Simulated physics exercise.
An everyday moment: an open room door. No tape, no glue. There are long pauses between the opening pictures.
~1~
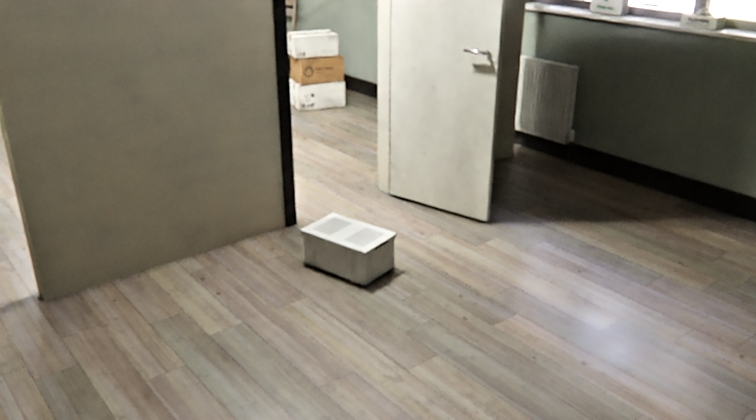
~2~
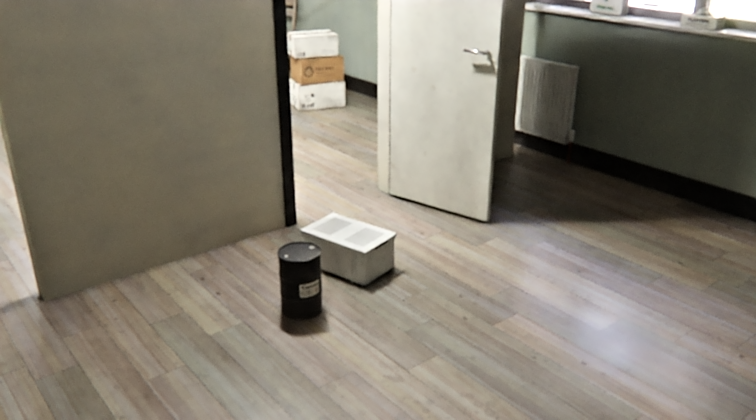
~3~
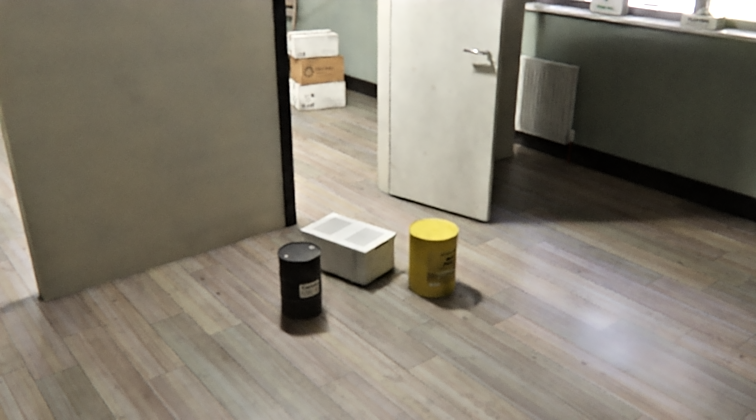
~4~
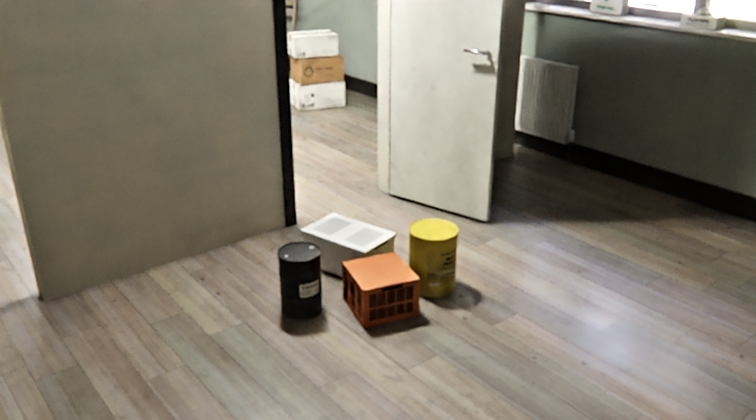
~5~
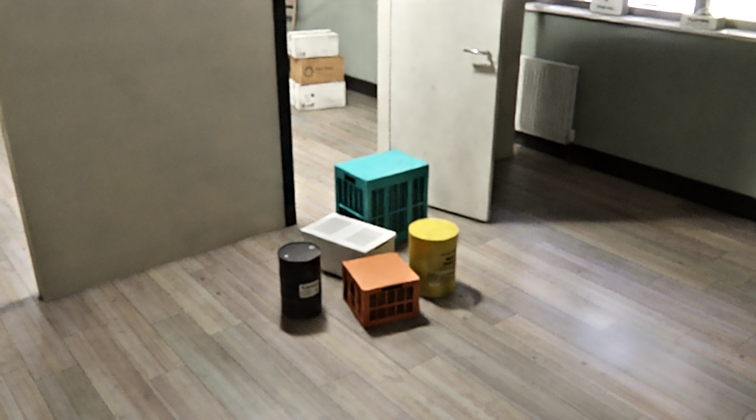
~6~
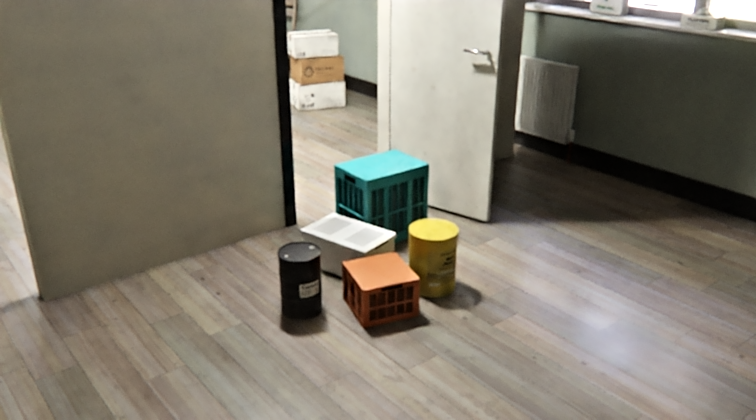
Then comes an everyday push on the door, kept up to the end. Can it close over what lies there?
Outcome: The door stops short.
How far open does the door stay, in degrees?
About 70°.
Then, 0.50 s after the last picture, door 95° open.
Then, 0.80 s after the last picture, door 84° open.
Then, 1.10 s after the last picture, door 72° open.
At rest, door 72° open; all 5 in place. Seen from the same camera at the end, turquoise chest near (379, 199).
